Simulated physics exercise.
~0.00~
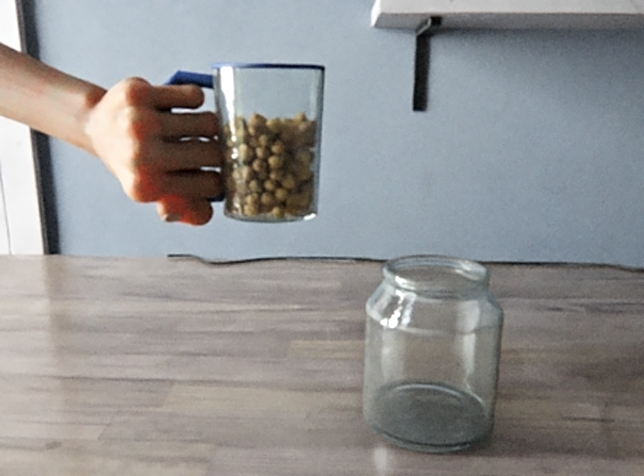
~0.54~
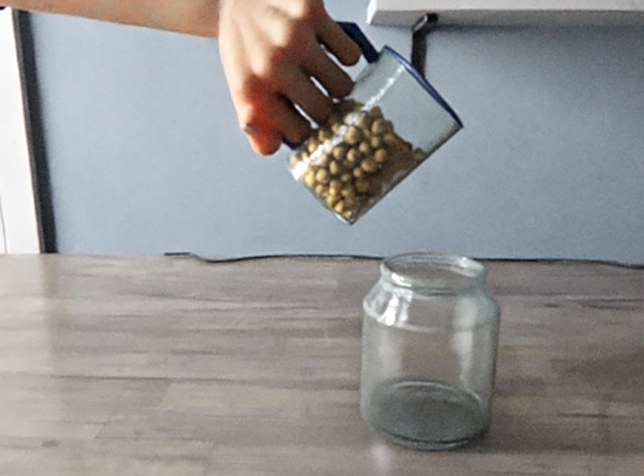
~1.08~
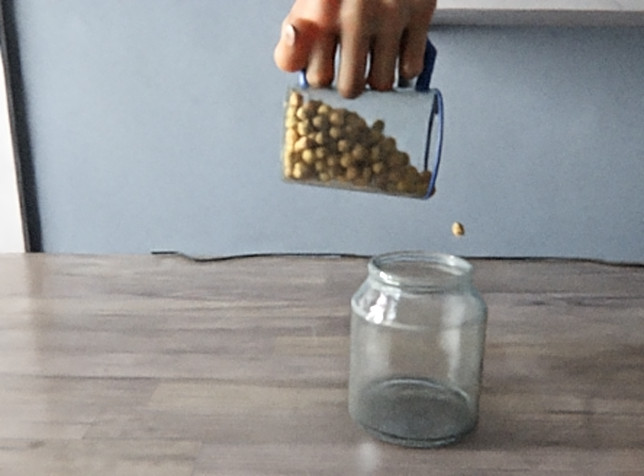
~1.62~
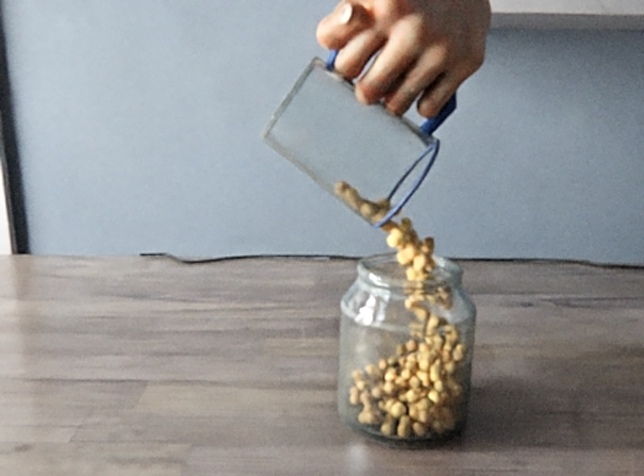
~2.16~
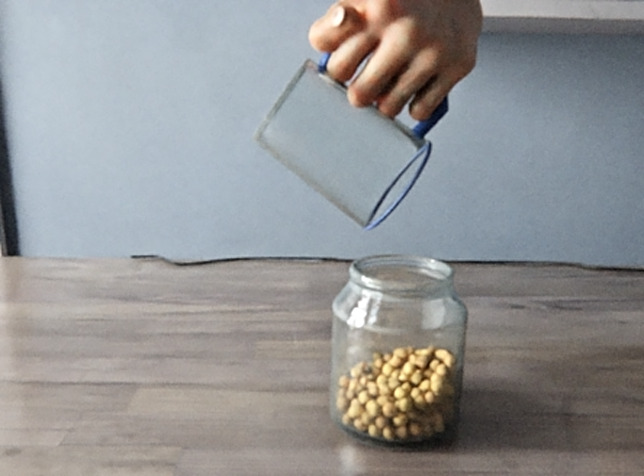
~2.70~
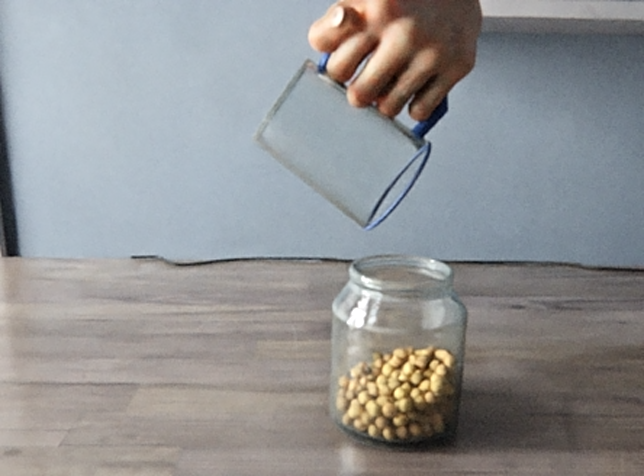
On a wooden table before a blue-grey wall, seen from the front, an open, empty glass jar stands right of centre. A hand at the left holds up a see-through cup with a blue rim and handle, partly filled with tan dried chickpeas. The hand carries the cup right and tilts it above the jar until it lies on its side and a first chickpea drops. Tipped further, the cup pours the chickpeas in a stream into the jar, while the view shifts slightly right. Finally the hand holds the emptied cup tilted mouth-down, and the chickpeas rest in the jar's lower part, with none spilt on the table.
